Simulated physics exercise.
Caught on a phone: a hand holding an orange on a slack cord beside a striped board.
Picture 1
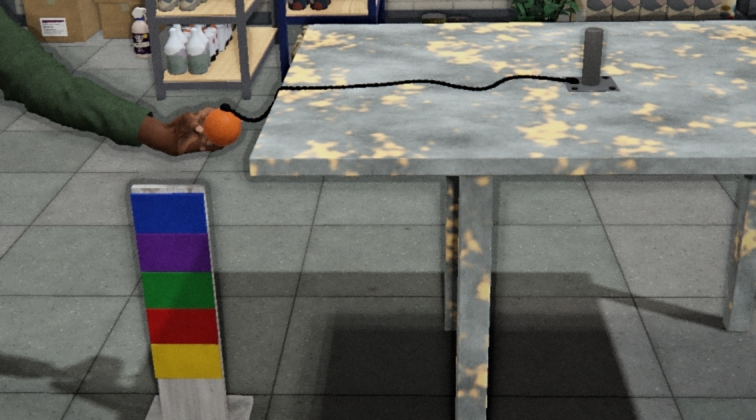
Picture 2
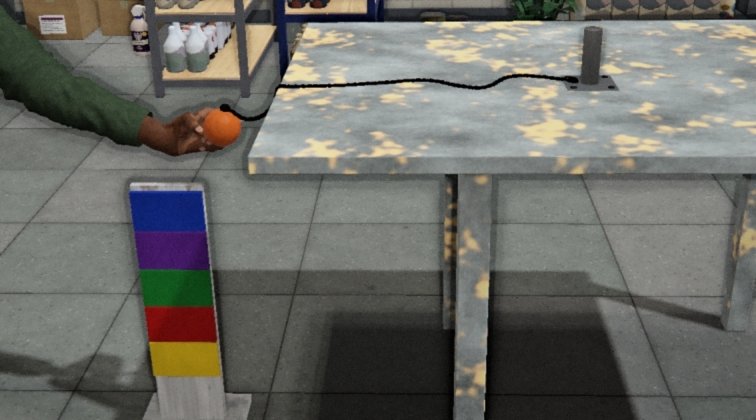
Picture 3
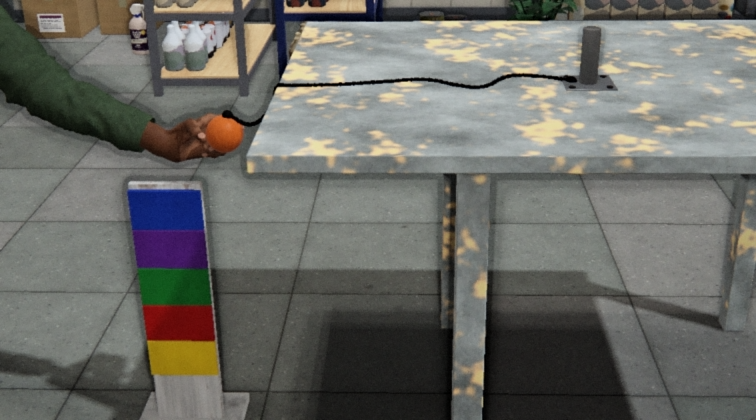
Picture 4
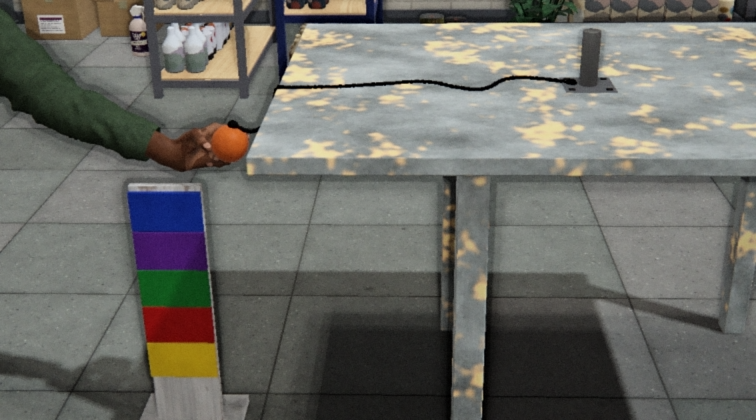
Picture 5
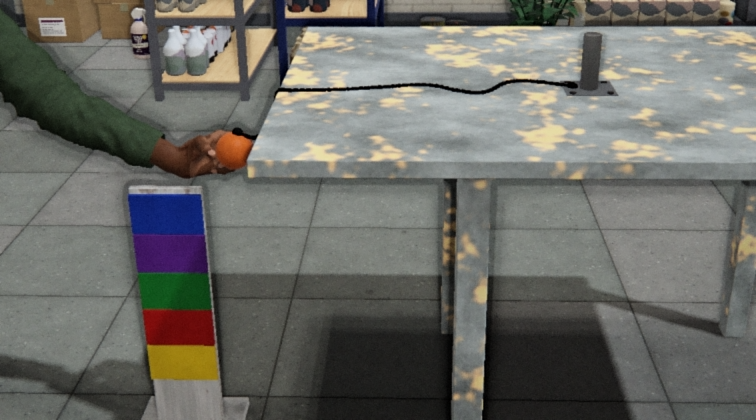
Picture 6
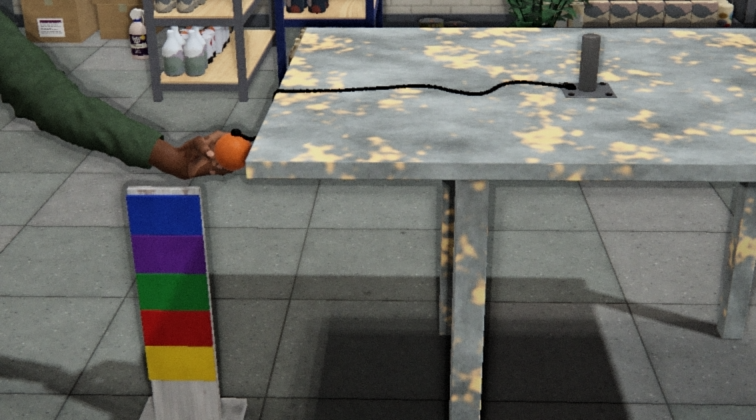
Orange ball on a dark cord held by a hand, shifting slightly right to the table's edge above a colour-striped board.
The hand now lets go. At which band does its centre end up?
The blue one.
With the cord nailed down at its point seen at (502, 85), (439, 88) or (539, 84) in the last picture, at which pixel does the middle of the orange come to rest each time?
In that order: (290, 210), (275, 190) and (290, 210).
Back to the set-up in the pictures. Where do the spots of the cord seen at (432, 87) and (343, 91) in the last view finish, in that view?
Near (400, 89) and (310, 89).
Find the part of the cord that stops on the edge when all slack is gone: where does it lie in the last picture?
The one at (308, 92).
A little later, orange near (318, 206); level with blue.
Next, orange near (290, 214); level with blue.
When it is over, orange near (289, 215); level with blue. The cord holds its middle at blue.
